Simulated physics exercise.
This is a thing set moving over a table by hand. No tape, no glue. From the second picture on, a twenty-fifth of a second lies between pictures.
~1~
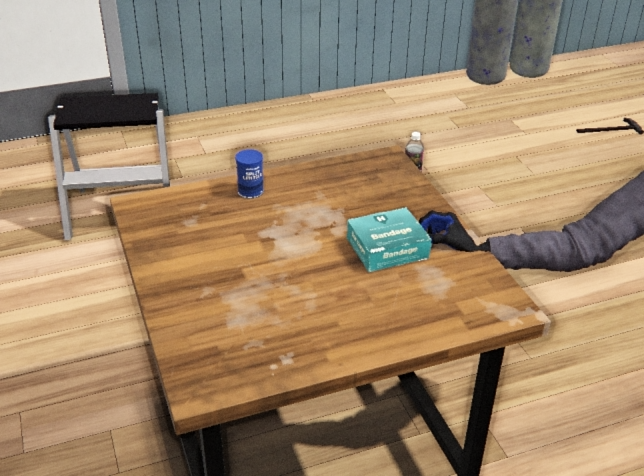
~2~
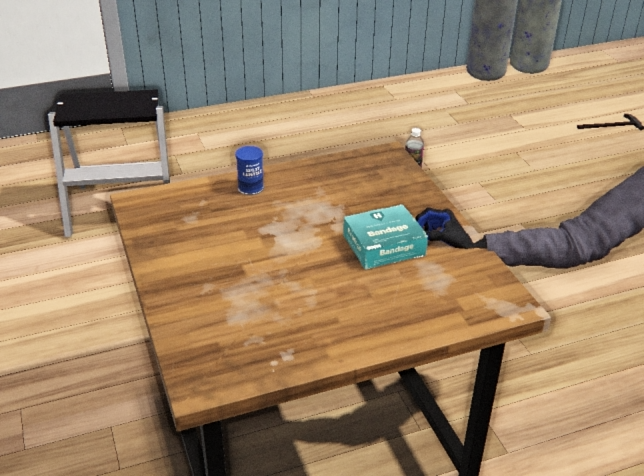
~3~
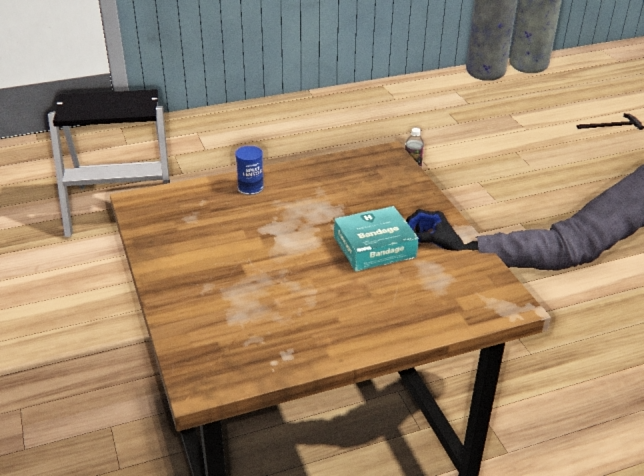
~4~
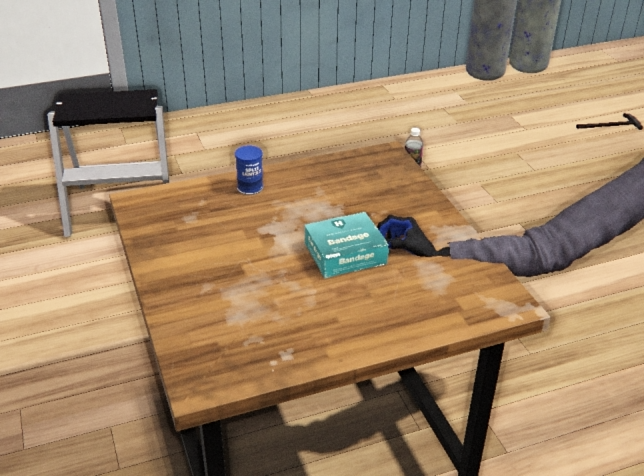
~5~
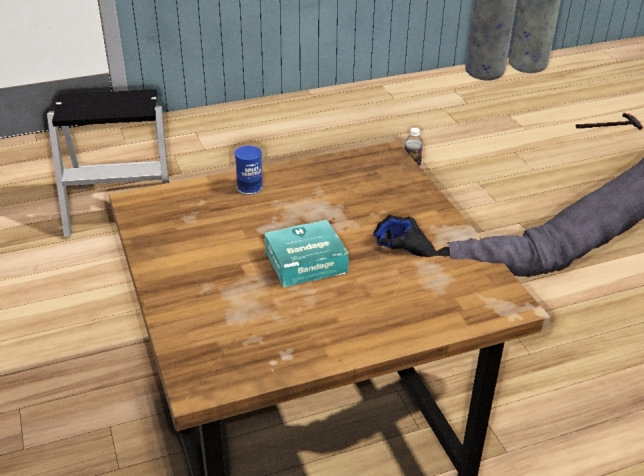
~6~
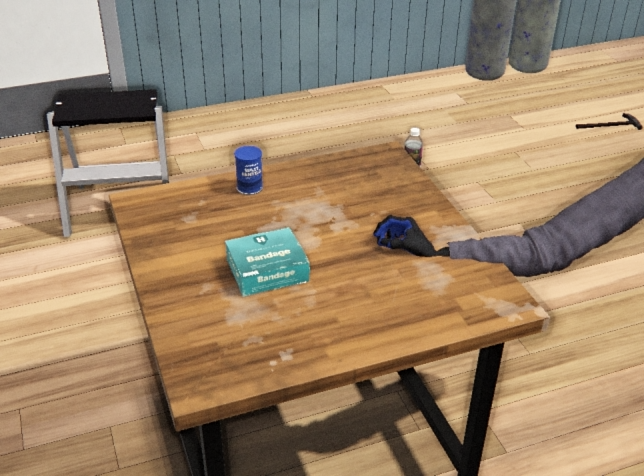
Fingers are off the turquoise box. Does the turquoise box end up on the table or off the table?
The turquoise box falls off the table.
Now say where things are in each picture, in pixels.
In the first picture, under the hand; turquoise box (388, 239).
In the second picture, under the hand; turquoise box (384, 236).
In the third picture, under the hand; turquoise box (375, 238).
In the fourth picture, turquoise box (346, 244).
In the fifth picture, turquoise box (306, 253) displaced about its own width.
In the sixth picture, turquoise box (267, 261) displaced about its own width.
Then, 0.10 s past the last view, turquoise box displaced well along near (172, 282).
Then, 0.30 s past the last view, turquoise box now off the table.
Then, 0.50 s past the last view, things are still on the move.
Then, 0.70 s past the last view, as before.
Finally, off the table, turquoise box.
